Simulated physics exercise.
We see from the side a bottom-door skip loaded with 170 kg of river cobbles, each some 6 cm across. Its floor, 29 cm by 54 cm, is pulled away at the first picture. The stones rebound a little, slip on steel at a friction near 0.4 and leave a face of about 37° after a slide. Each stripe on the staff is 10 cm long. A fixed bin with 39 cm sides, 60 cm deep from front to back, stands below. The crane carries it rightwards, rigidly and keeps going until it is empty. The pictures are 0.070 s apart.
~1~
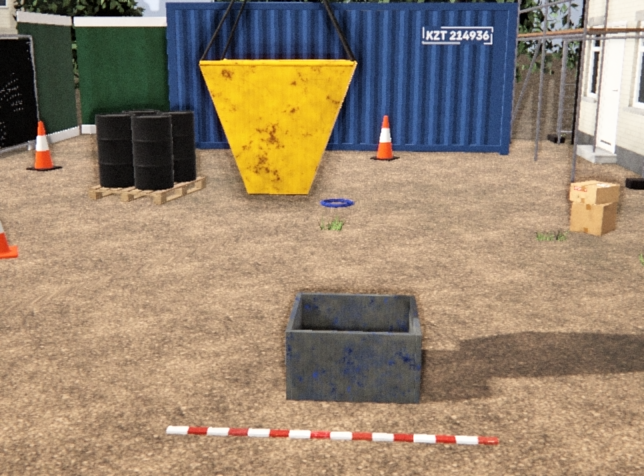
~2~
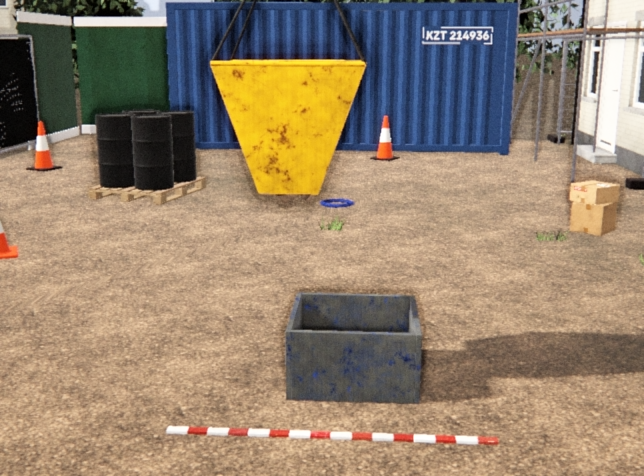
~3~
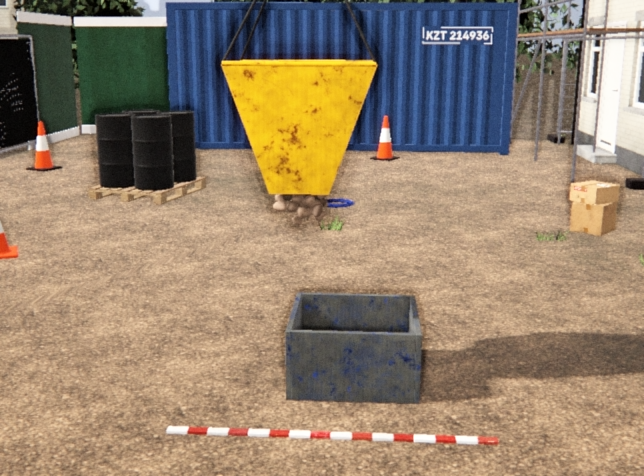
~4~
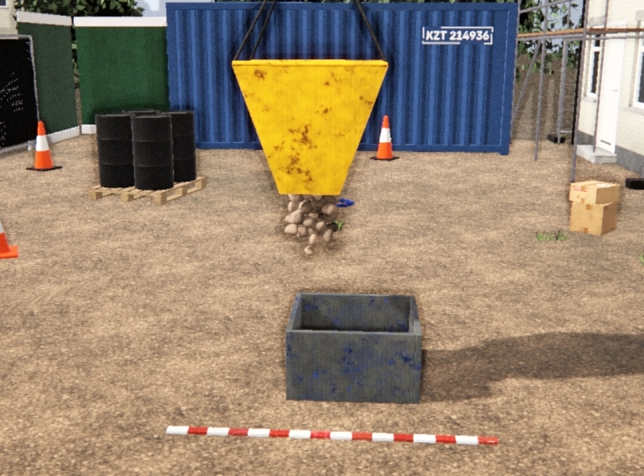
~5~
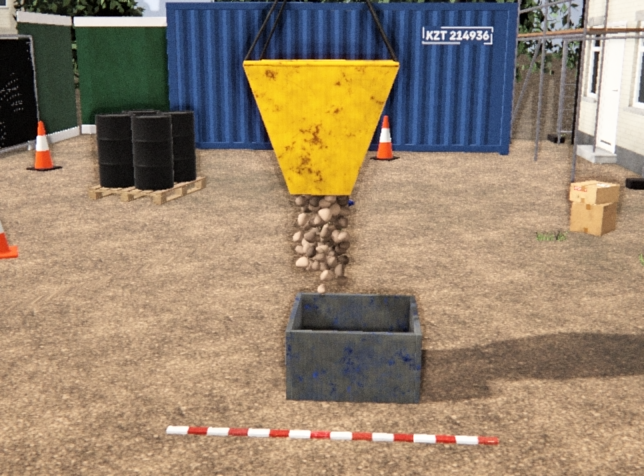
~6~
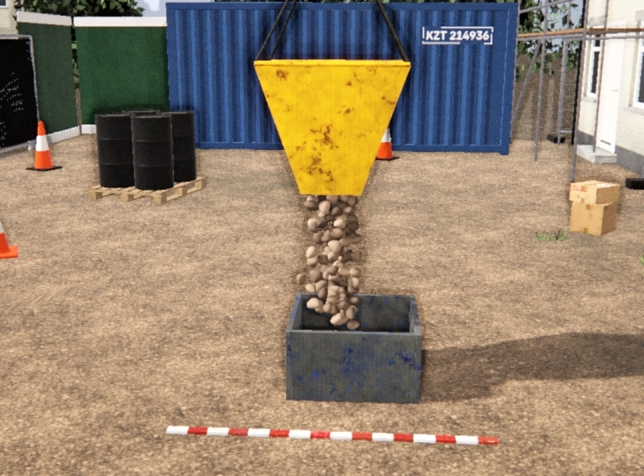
The footage shows a yellow skip hanging from cables and moving rightwards across a dirt yard, as rounded stones begin dropping from its open bottom and lengthen into a stream that reaches the dark open-topped box below.
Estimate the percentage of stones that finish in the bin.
Close to 82 in a hundred.
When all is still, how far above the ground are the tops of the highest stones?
Some 40 cm high.
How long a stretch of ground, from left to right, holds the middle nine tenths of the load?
Roughly 120 cm.
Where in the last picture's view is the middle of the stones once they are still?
Around (376, 355).
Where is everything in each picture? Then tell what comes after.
In the first picture, the outlet is at (278, 184); nothing has dropped yet.
In the second picture, the outlet is at (288, 184); 3 % is out.
The third picture shows outlet at (299, 184), the stream shows down to (306, 211); 90 % still inside.
The fourth picture shows outlet at (310, 184), the stream shows down to (318, 239); 84 % still inside.
The fifth picture shows outlet at (320, 184), the stream shows down to (329, 273); 76 % still inside.
The sixth picture shows outlet at (331, 185), the stream shows down to (339, 308); 66 % still inside.
Then, 0.3 s after the last picture, 13 % in the bottom-door skip, 87 % falling or lying in the bin; the stones farthest right are at (416, 243).
Then, 0.8 s after the last picture, 0 % in the bottom-door skip, 81 % falling or lying in the bin, 19 % falling or lying beside or right of the bin; the stones farthest right are at (497, 364).
Then, 1.4 s after the last picture, 0 % in the bottom-door skip, 82 % falling or lying in the bin, 18 % falling or lying beside or right of the bin; the stones farthest right are at (594, 384).
Then, 2.2 s after the last picture, 0 % in the bottom-door skip, 82 % falling or lying in the bin, 18 % falling or lying beside or right of the bin; the stones farthest right are at (618, 399).
Then, 4.2 s after the last picture, 0 % in the bottom-door skip, 82 % in the bin, 18 % beside or right of the bin; the stones farthest right are at (618, 399).
